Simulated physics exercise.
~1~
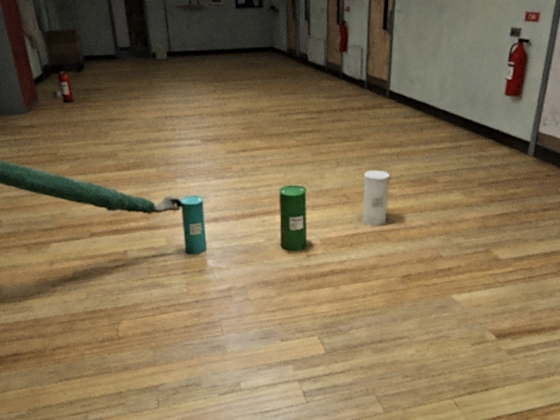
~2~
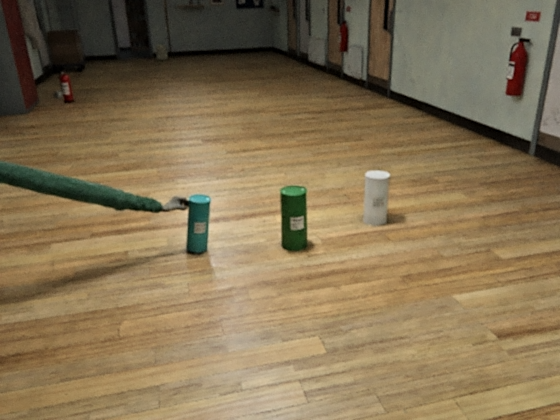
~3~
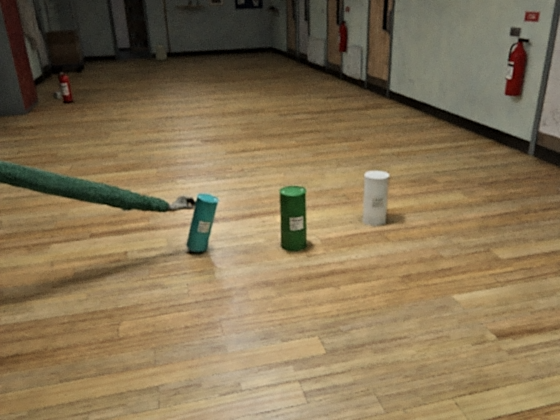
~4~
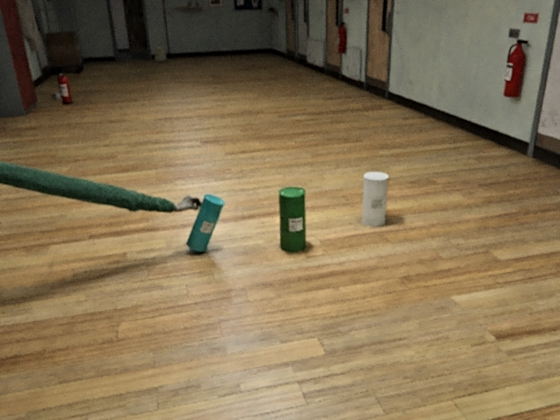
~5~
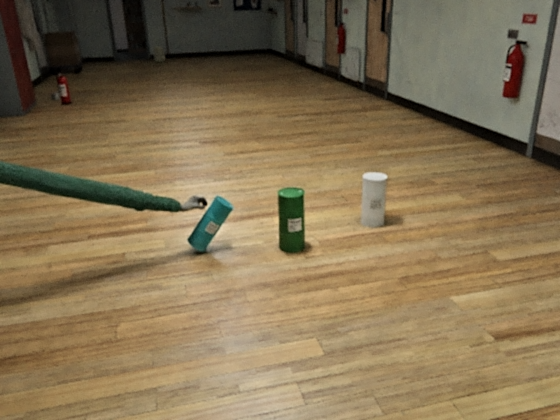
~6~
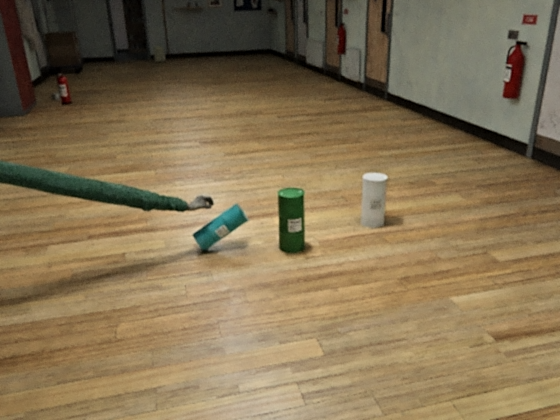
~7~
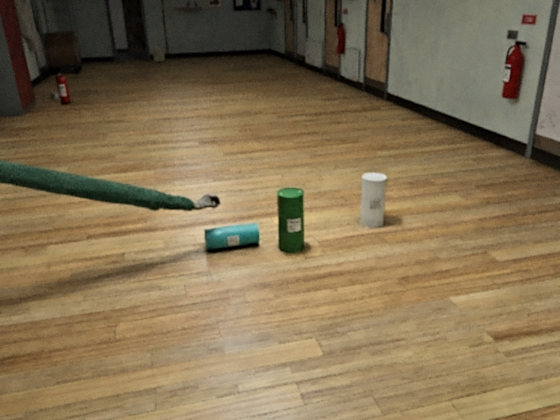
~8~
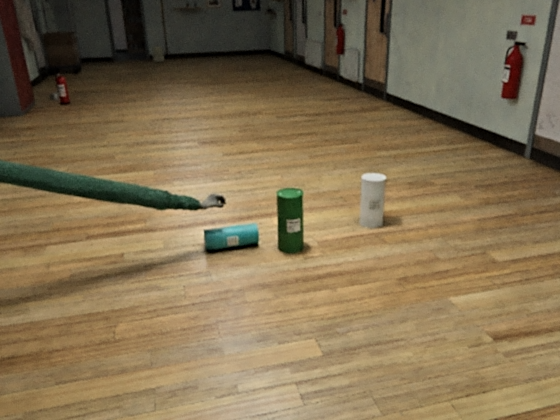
Wooden-floored hall, a green-sleeved arm slowly pushing a turquoise canister rightward until it tips onto its side beside upright green and white canisters.
